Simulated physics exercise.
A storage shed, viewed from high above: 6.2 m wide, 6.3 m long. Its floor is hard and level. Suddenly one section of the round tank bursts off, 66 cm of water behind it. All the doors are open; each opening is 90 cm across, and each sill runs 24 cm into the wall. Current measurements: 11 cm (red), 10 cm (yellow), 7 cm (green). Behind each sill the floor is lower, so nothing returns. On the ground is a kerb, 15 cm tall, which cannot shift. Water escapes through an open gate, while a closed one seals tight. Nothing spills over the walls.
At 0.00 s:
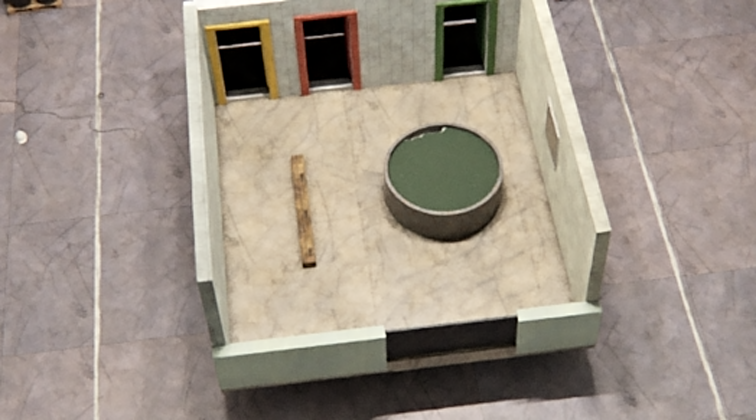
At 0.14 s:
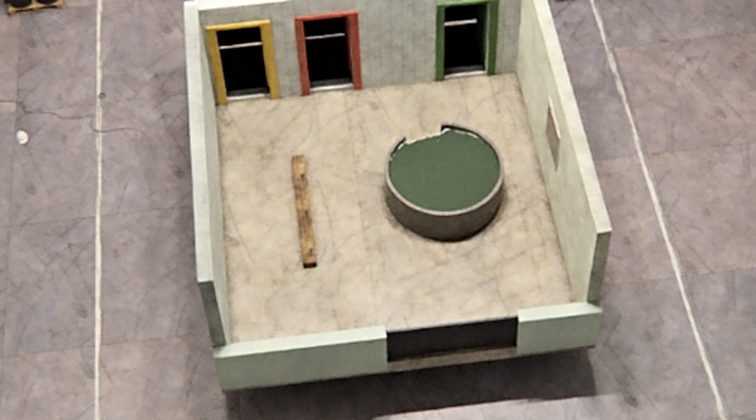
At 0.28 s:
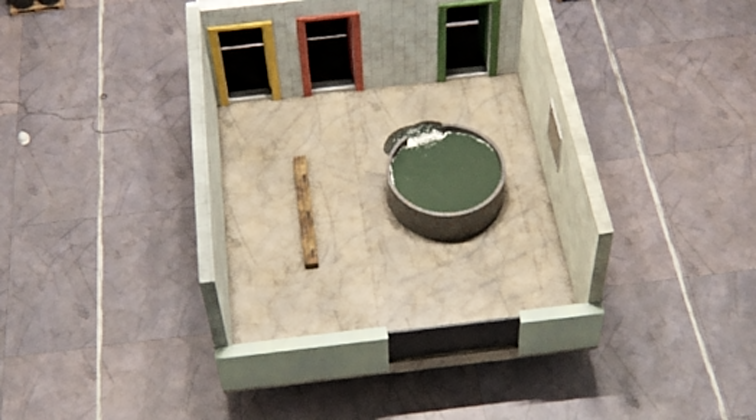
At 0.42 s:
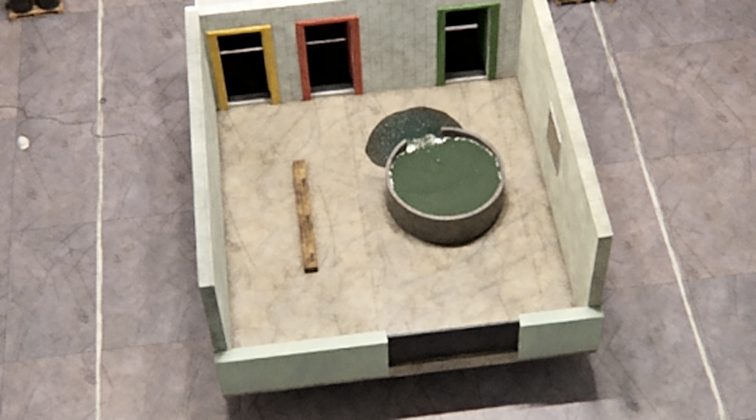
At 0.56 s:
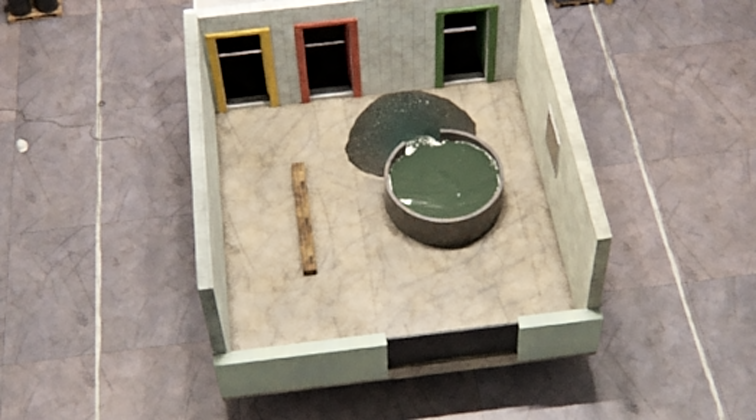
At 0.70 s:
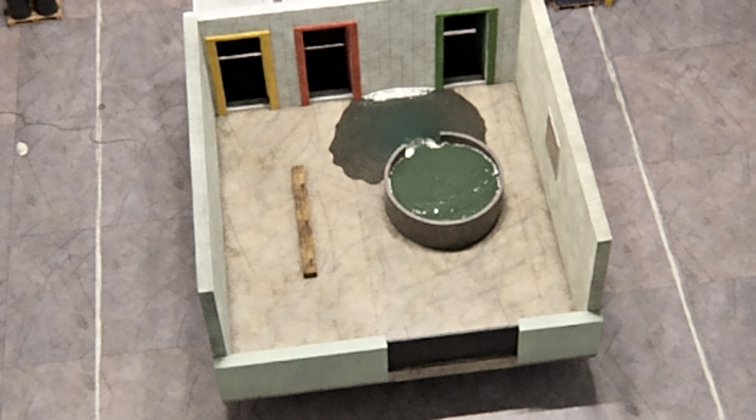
Green water bursting through a gap in the far side of a round tank, spreading across the pale floor behind it.
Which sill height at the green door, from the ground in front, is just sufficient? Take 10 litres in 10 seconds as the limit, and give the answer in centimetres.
Just about 15 cm.
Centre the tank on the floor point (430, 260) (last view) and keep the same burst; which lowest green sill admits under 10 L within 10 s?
Then about 10.5 centimetres at the least.
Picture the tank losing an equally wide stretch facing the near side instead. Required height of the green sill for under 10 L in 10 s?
About 8.0 centimetres.
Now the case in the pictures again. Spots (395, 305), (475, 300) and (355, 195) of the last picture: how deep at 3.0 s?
0, 0 and 0 cm, respectively.
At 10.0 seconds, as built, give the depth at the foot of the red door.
It comes to about 6.0 centimetres deep.
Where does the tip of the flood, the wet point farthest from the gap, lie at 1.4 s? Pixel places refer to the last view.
Lab note: Front tip approx. at (278, 114).
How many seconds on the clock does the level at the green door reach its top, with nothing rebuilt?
The depth peaks at about 1.6 seconds.
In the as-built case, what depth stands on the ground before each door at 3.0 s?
In cm: Red 15, yellow 13, green 12.
After 1.4 s water covers 20 % of the floor, deepest (34 cm) near (421, 159); 16 cm at the green door, 6 litres in over its 7 cm sill.
After 3.0 s water covers 30 % of the floor, deepest (26 cm) near (217, 128); 12 cm at the green door, 51 litres in over its 7 cm sill.
After 10.0 s water covers 85 % of the floor, deepest (10 cm) near (418, 357); 6 cm at the green door, 80 litres in over its 7 cm sill.
At the green door as built, the water arrived by 0.9 s and peaked near 17 cm at 1.6 s.
Run again over the same 10 s with other heights there, 21 litres in over 12.5 cm, 6 litres over 16.5 cm. The limit of 10 litres is kept from about 15 cm up.
